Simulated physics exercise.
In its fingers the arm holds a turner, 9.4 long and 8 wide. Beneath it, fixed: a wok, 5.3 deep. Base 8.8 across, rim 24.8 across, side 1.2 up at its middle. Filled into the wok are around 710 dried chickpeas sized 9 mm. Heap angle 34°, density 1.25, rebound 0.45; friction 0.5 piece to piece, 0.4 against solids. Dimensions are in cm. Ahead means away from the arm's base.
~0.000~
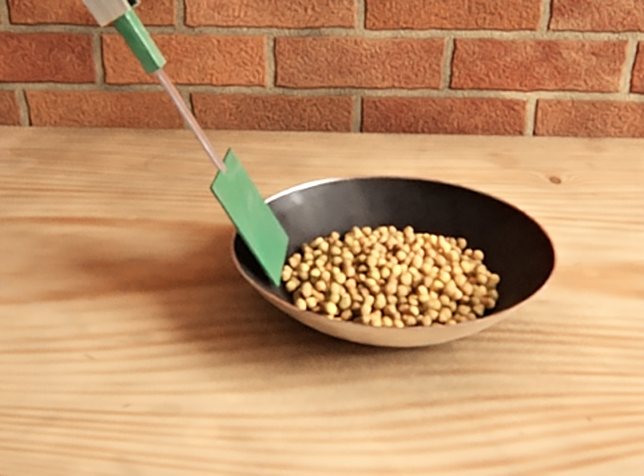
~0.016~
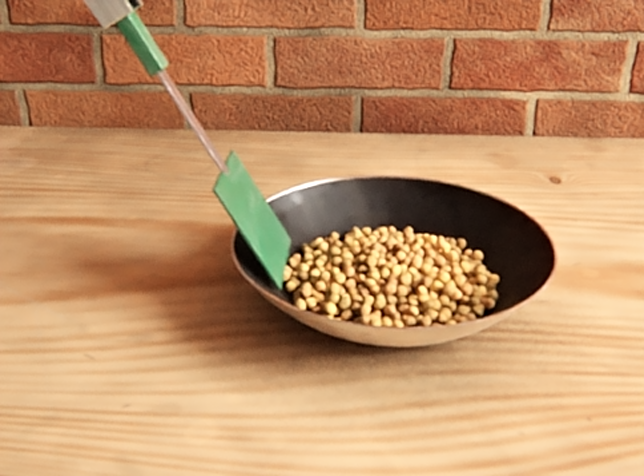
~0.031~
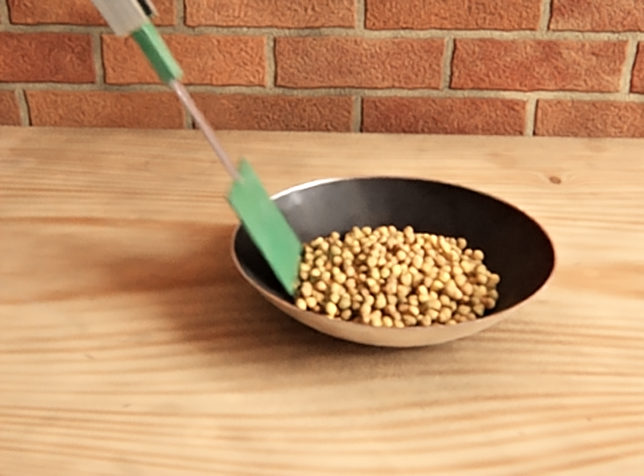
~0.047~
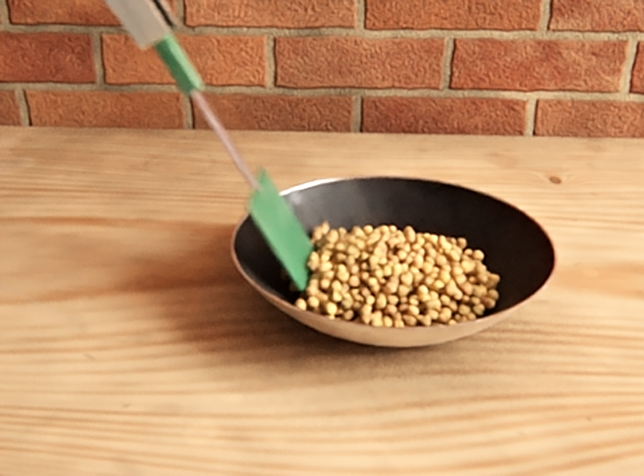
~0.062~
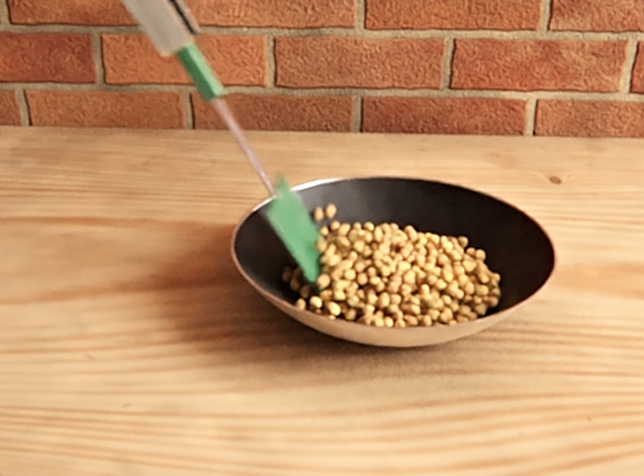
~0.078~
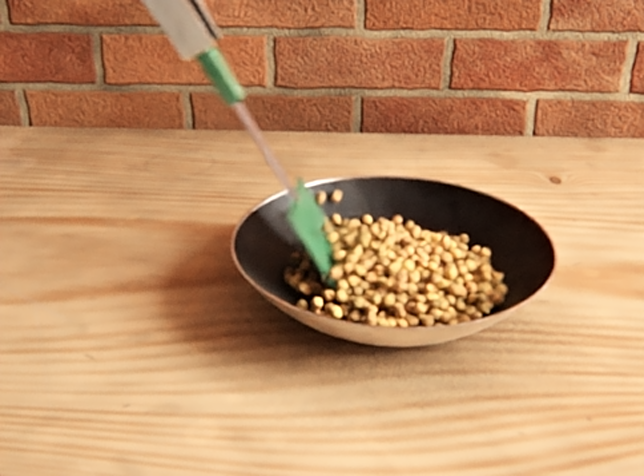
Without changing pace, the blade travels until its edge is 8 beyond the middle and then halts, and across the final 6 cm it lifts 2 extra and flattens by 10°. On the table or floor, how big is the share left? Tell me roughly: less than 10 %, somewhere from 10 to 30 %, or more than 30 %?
More than 30 %.
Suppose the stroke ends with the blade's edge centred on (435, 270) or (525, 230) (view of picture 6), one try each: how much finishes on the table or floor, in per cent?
First try about 0 percent, second about 45 percent.
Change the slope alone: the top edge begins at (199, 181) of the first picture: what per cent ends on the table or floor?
Spill: Approx. 35 per cent.
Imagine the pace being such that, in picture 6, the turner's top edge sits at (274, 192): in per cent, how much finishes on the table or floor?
Estimate: Close to 25 %.
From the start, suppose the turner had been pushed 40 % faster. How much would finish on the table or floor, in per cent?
Estimated share: Some 45 %.
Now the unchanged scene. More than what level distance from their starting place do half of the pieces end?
Somewhere about 6 centimetres, I'd say.
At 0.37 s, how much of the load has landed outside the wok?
About 20 per cent.
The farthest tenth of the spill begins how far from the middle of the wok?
40 cm.
After 0.12 s, sloping 61°, highest piece 9 above the table; 712 in the wok.
After 0.15 s, sloping 57°, highest piece 10 above the table; 710 in the wok, 2 on the blade or in flight.
After 0.37 s, sloping 51°, highest piece 11 above the table; 437 in the wok, 158 on the table or floor, 117 on the blade or in flight.
After 1.42 s, sloping 51°, highest piece 4 above the table; 437 in the wok, 275 on the table or floor.
At rest, 437 in the wok, 275 on the table or floor. That is 39 % on the table or floor.
